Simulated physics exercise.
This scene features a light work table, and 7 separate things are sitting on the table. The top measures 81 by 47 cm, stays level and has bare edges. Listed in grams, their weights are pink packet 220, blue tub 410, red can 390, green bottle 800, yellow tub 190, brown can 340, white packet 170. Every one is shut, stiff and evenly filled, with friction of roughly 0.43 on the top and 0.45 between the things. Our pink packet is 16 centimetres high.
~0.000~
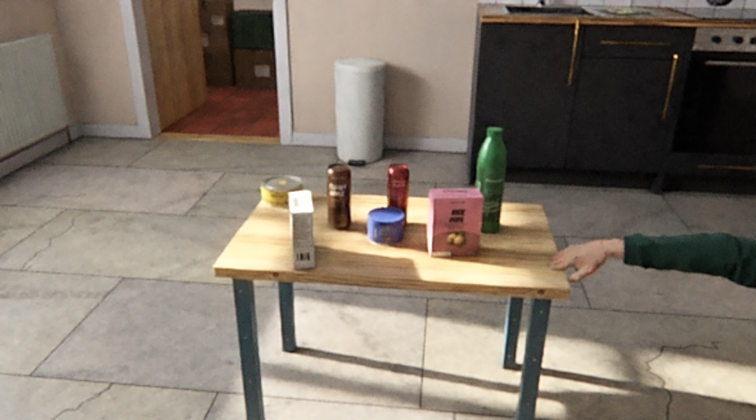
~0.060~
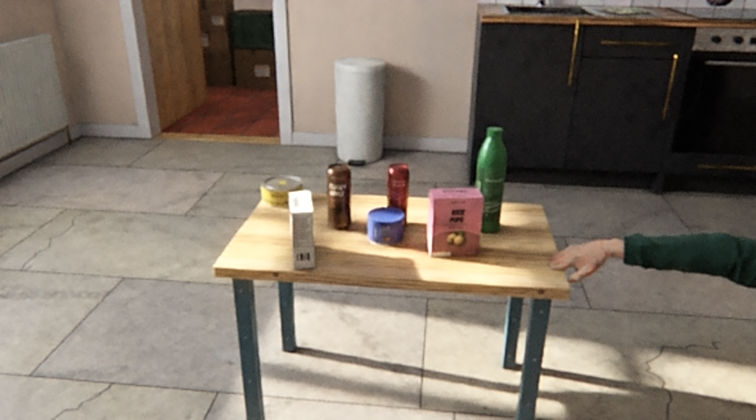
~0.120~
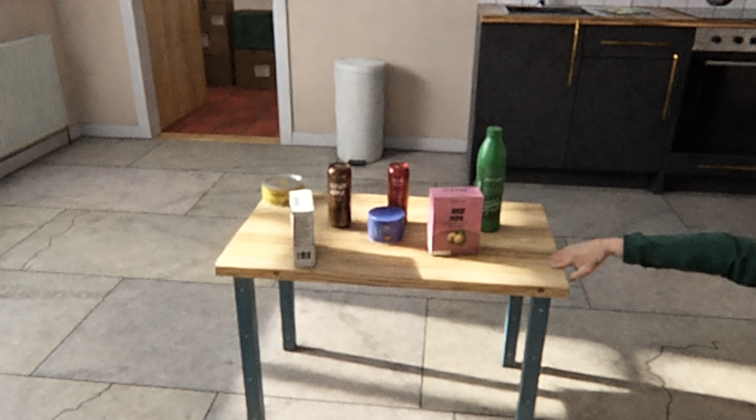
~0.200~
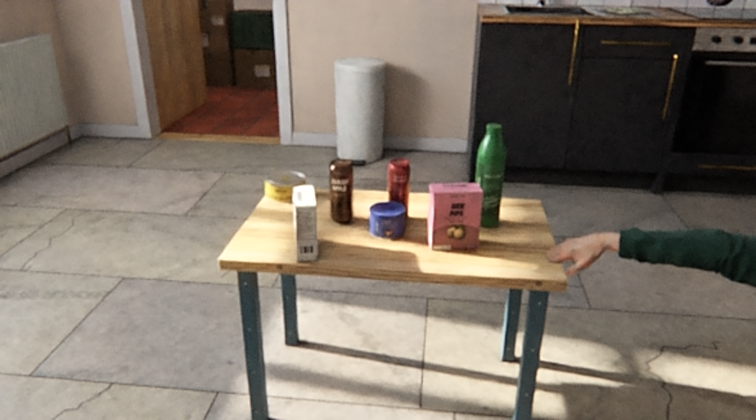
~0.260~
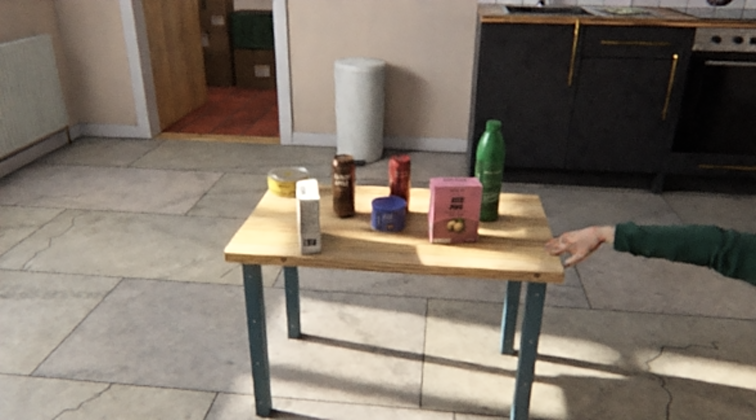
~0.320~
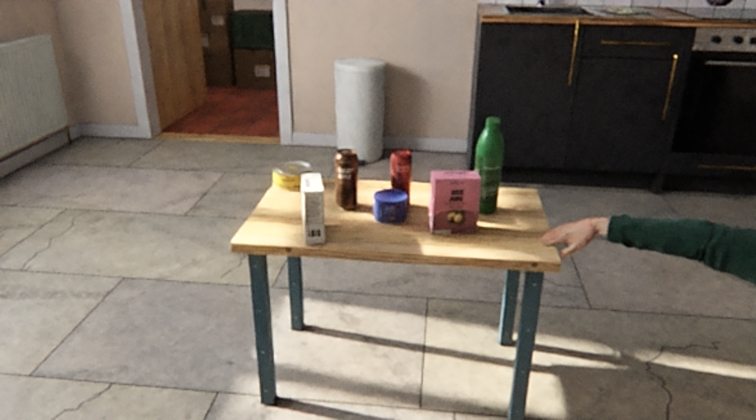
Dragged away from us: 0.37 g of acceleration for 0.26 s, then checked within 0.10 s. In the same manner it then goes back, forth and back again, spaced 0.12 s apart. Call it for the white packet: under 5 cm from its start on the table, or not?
Under.
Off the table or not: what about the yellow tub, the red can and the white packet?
When everything stops, the yellow tub is out of bounds, the red can is out of bounds, and the white packet is still in bounds.
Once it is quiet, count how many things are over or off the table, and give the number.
The count is 5.
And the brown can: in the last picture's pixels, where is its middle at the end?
Close to pixel (355, 315) in the final view.
After 0.82 s, table shifted 4 cm; red can, green bottle and yellow tub now off the table; white packet slid 6 cm near (310, 214); pink packet on its side.
After 1.52 s, table shifted 17 cm; white packet slid 6 cm near (321, 193); pink packet on its side; brown can on its side.
At rest (2.5 s), off the table, red can, green bottle, yellow tub and brown can; tipped over on the table, pink packet; the other 2 in place, give or take 5 cm. In the last view, white packet near (302, 230).
